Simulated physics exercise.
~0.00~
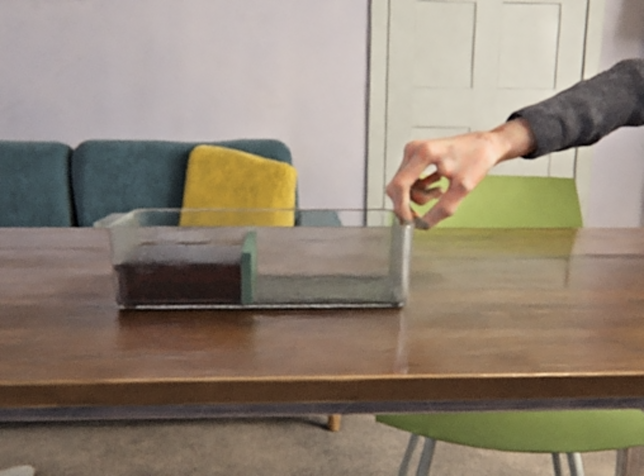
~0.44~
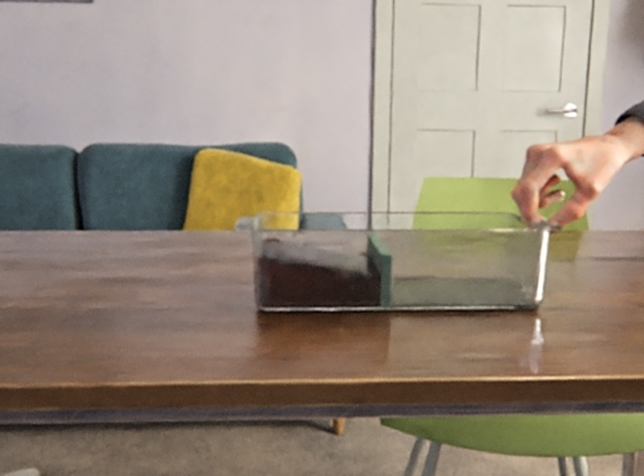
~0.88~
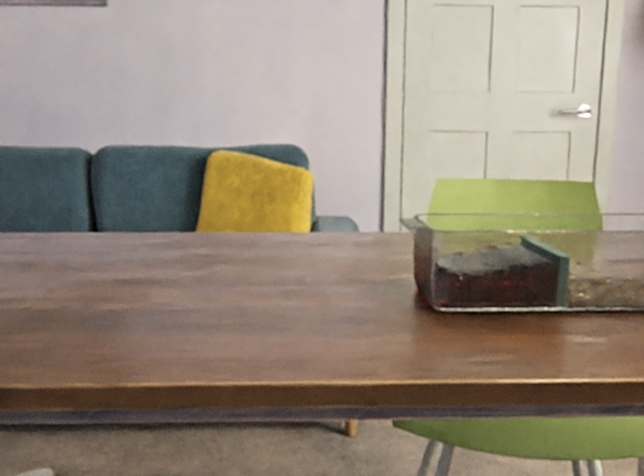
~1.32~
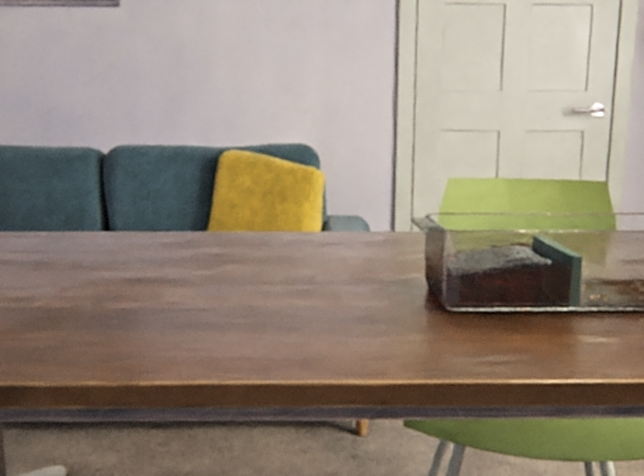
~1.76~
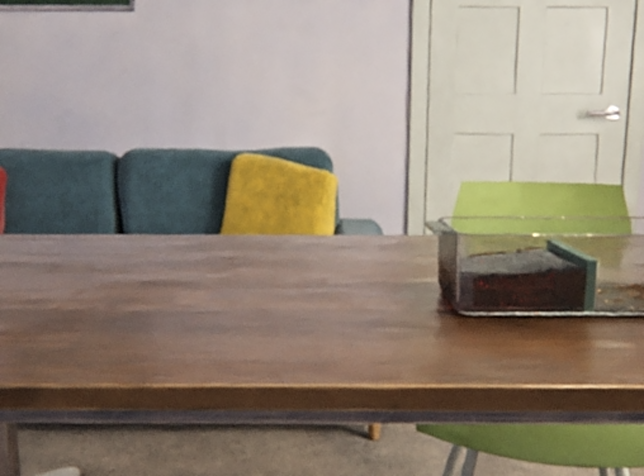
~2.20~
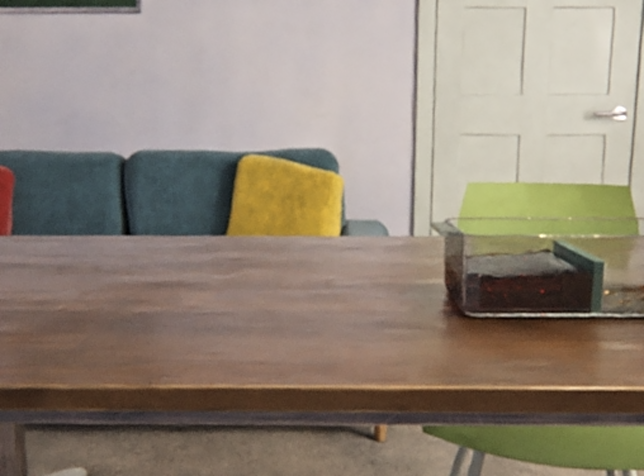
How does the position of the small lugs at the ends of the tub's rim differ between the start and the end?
At the start the lugs are on the left and middle of the view, with both ends of the tub visible. By the end they have shifted right, so only the left one can be seen, right of the middle, and the other is past the right edge.
